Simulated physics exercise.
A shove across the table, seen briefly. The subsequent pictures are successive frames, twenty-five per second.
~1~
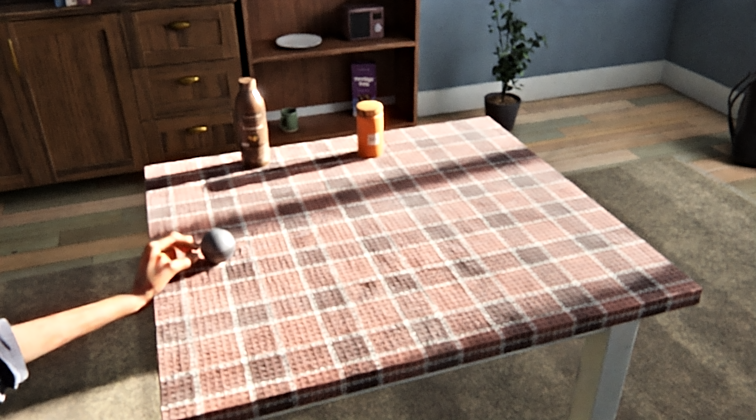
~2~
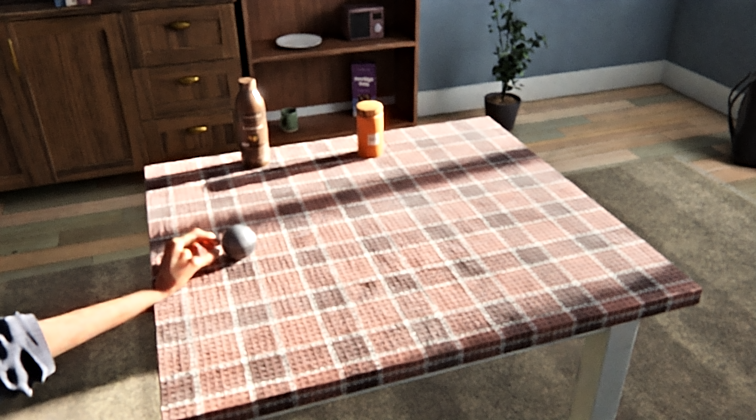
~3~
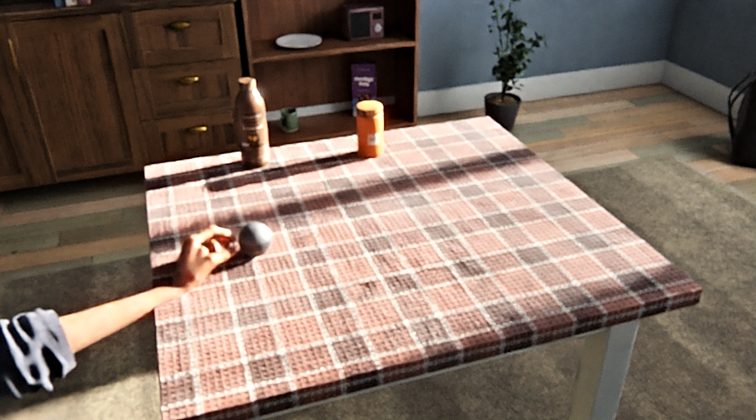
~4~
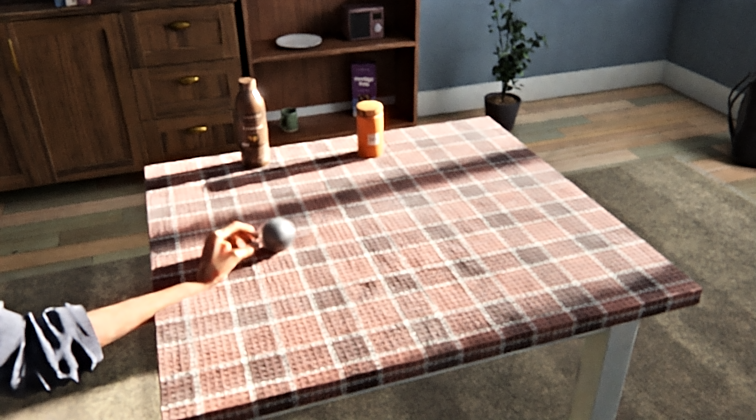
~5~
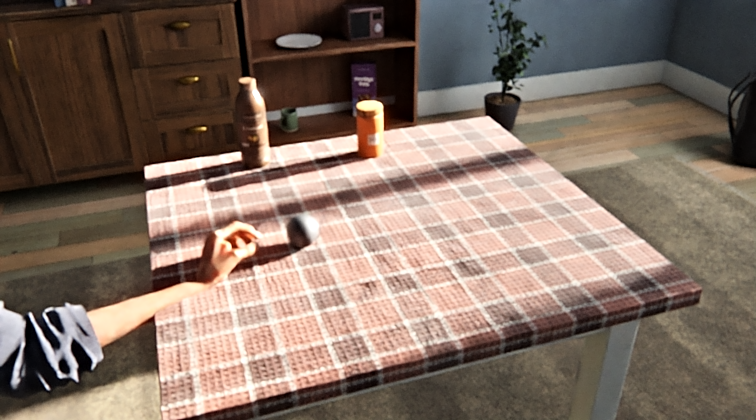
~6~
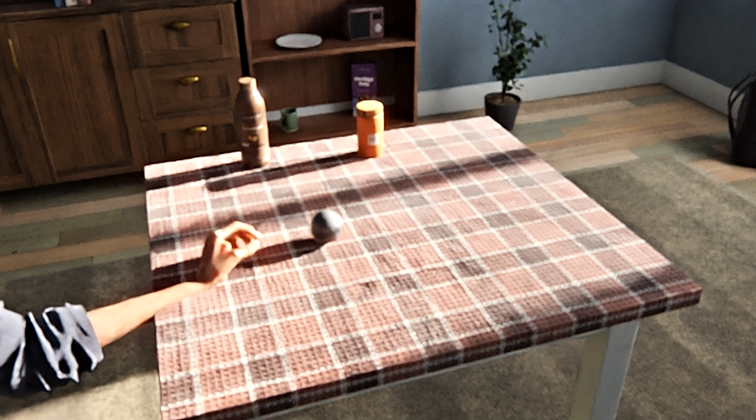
In a sunlit room seen from slightly above, a table with a red-and-grey checked top stands before wooden cabinets, an open shelf and a potted plant by a blue wall. A brown bottle and an orange jar stand near its far edge, with a grey ball at the left by a hand. The hand pushes the ball rightward, then stays still as the ball rolls on a short way, the camera steady.
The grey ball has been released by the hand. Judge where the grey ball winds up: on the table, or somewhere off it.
The grey ball winds up off the table.
Then, 0.40 s after the last picture, grey ball rolled well along near (525, 190).
Then, 0.90 s after the last picture, grey ball now off the table.
By the end, off the table, grey ball.
